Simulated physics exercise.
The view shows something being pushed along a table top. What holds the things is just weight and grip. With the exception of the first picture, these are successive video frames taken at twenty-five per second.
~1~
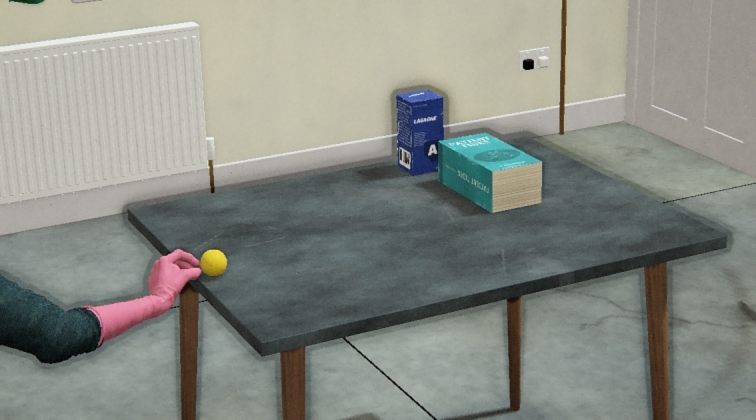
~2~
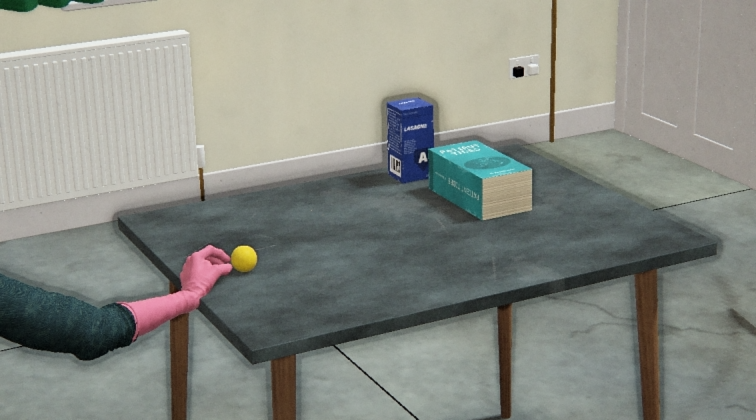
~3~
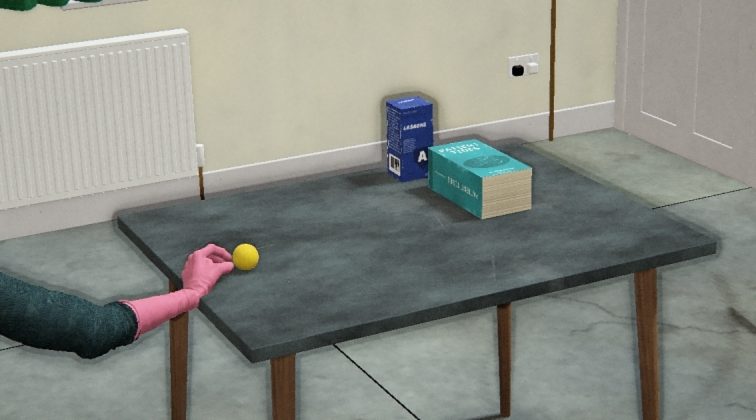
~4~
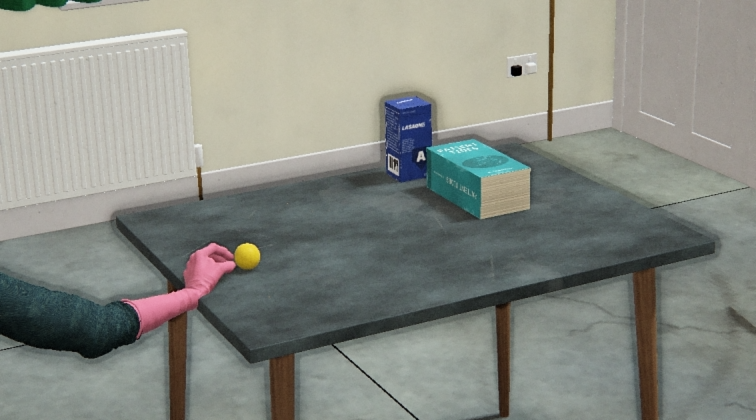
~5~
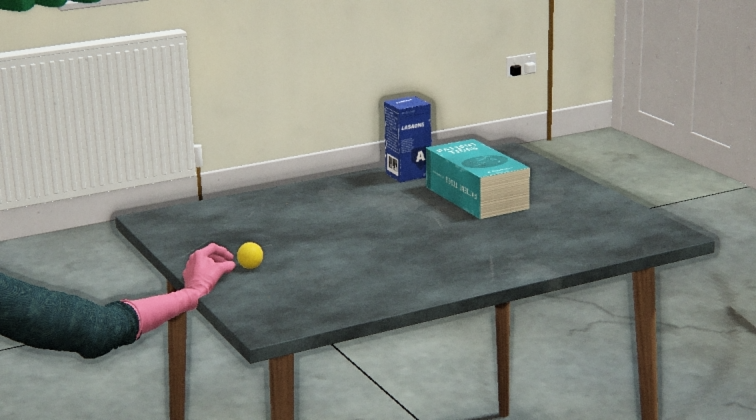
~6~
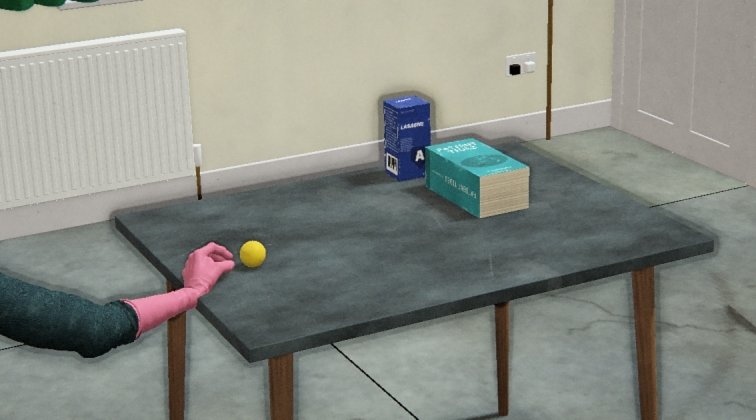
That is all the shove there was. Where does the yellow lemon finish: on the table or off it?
On the table.
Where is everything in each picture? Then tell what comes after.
The first frame shows under the hand; yellow lemon (214, 263).
The second frame shows under the hand; yellow lemon (244, 259).
The third frame shows under the hand; yellow lemon (246, 257).
The fourth frame shows yellow lemon (247, 257).
The fifth frame shows yellow lemon (250, 256).
The sixth frame shows yellow lemon (253, 254) rolled a little.
Then, 0.30 s after the last picture, yellow lemon rolled about its own width near (273, 248).
Then, 0.60 s after the last picture, yellow lemon rolled well along near (288, 244).
At rest, moved from the start, yellow lemon. Seen from the same camera at the end, yellow lemon near (302, 239).
